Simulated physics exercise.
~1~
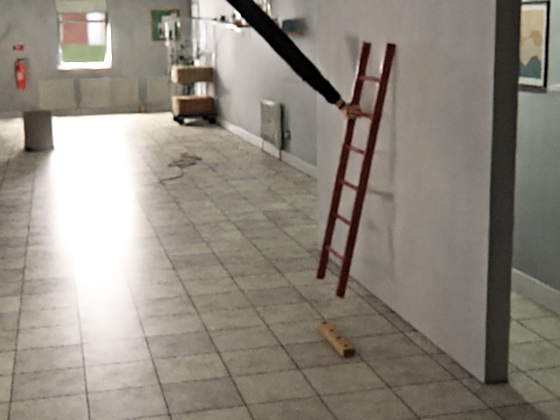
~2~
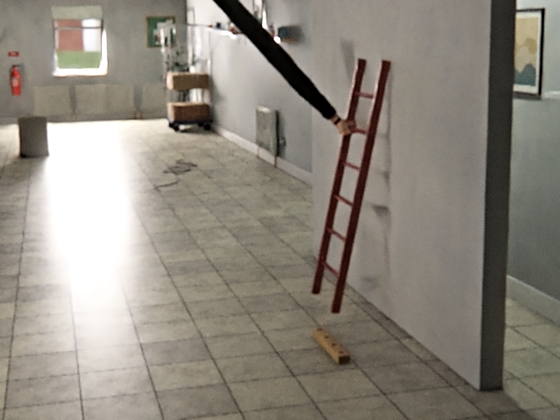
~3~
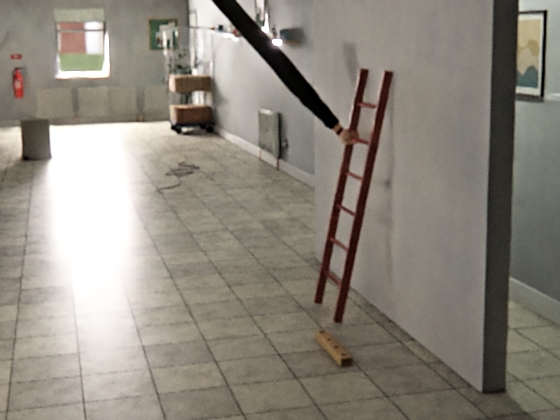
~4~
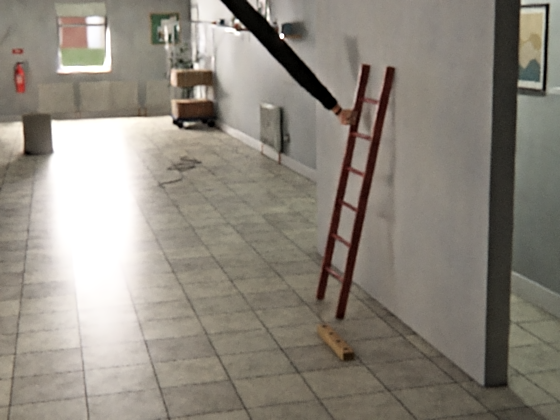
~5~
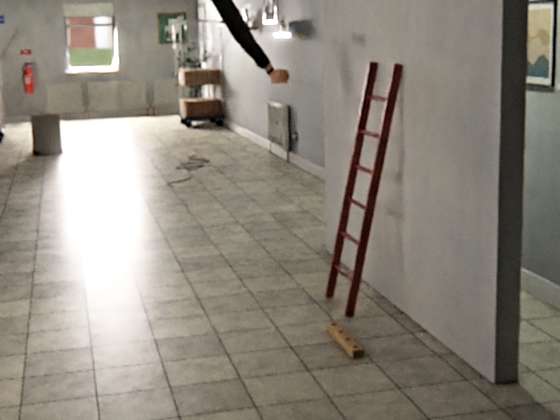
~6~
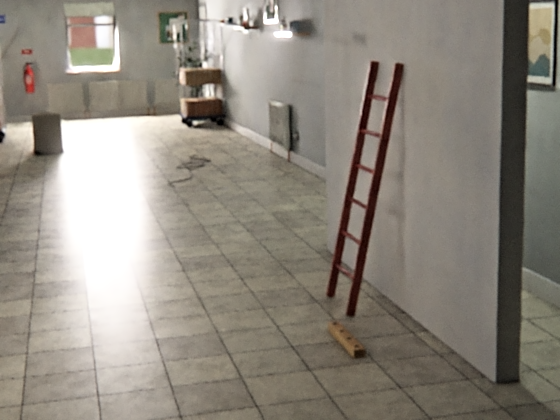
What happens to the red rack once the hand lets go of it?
It holds its place and stays leaning against the grey wall after the hand has gone.
An arm in a dark sleeve lowered a red, ladder-shaped rack to the tiled floor beside a short piece of wood and leaned it against a grey wall. The hand let go and drew away out of view, and the rack stayed leaning there.
